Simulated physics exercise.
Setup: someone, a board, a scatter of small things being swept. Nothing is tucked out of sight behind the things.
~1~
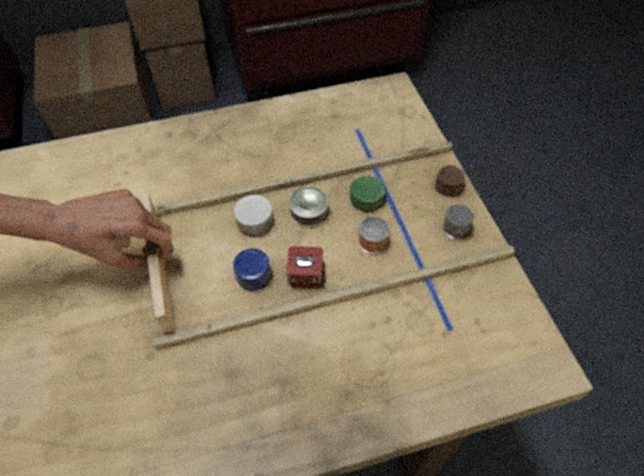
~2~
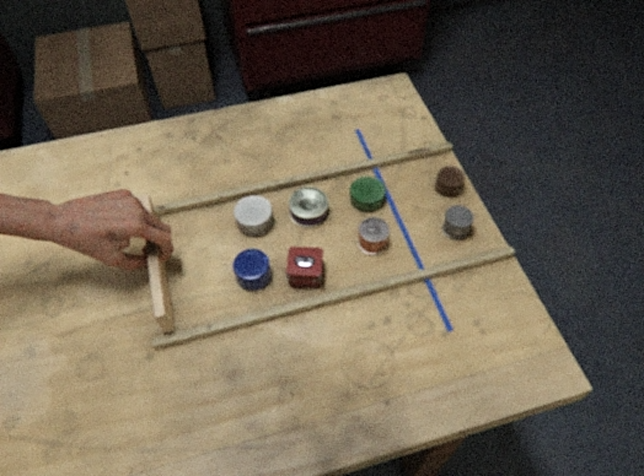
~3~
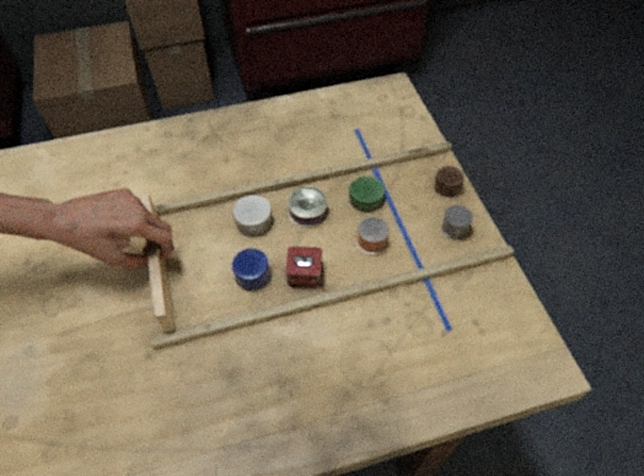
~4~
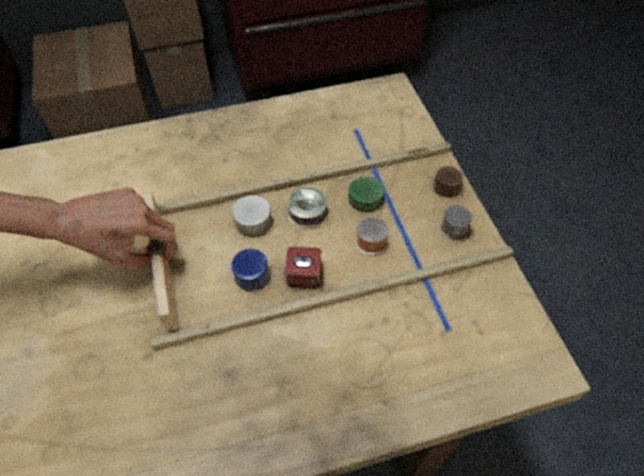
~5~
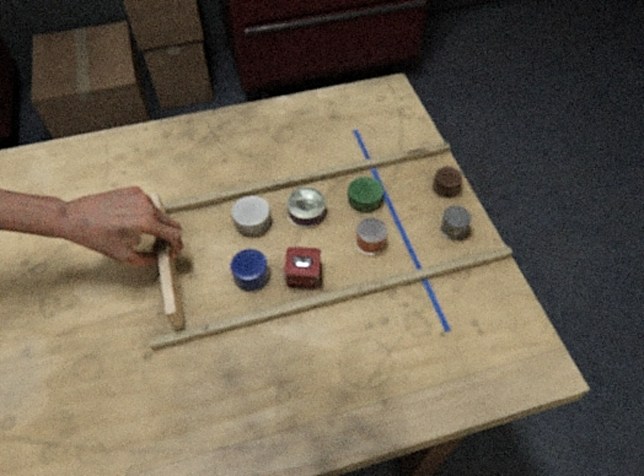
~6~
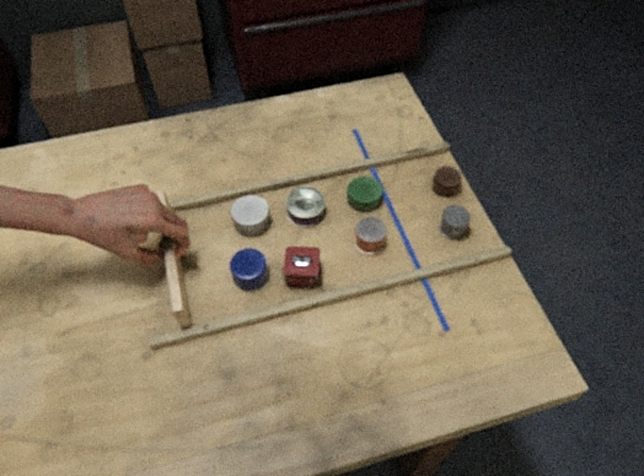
A hand easing a wooden board slightly to the right between two strips, with eight small containers sitting still on the table.
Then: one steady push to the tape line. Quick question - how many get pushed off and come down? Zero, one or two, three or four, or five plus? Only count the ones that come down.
One or two, I'd say.
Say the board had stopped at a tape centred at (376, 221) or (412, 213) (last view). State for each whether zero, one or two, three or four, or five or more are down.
First place: One to two; second place: One or two.
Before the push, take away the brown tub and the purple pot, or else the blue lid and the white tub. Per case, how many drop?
First try: 0 fallen; other try: 0.
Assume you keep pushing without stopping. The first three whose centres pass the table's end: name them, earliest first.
Order, earliest first: The brown tub; the green tub; the grey pot.
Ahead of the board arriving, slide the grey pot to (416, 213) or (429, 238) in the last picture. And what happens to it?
Case one, it is still there; case two, it is still there.
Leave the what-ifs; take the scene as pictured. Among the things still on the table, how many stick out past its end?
Answer: 1.
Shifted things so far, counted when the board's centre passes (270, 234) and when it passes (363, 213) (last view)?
One spot: 4. Other spot: 7.
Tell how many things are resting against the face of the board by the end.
Count recorded: 3.
Early on, none off yet; brown tub at rest near (447, 182); grey pot at rest near (454, 223); green tub at rest near (364, 194).
A while later, none off yet; brown tub at rest near (447, 182); grey pot at rest near (454, 223); green tub travelled about its own width near (404, 186).
Finally, the number that fall off is one or two; lost, brown tub.
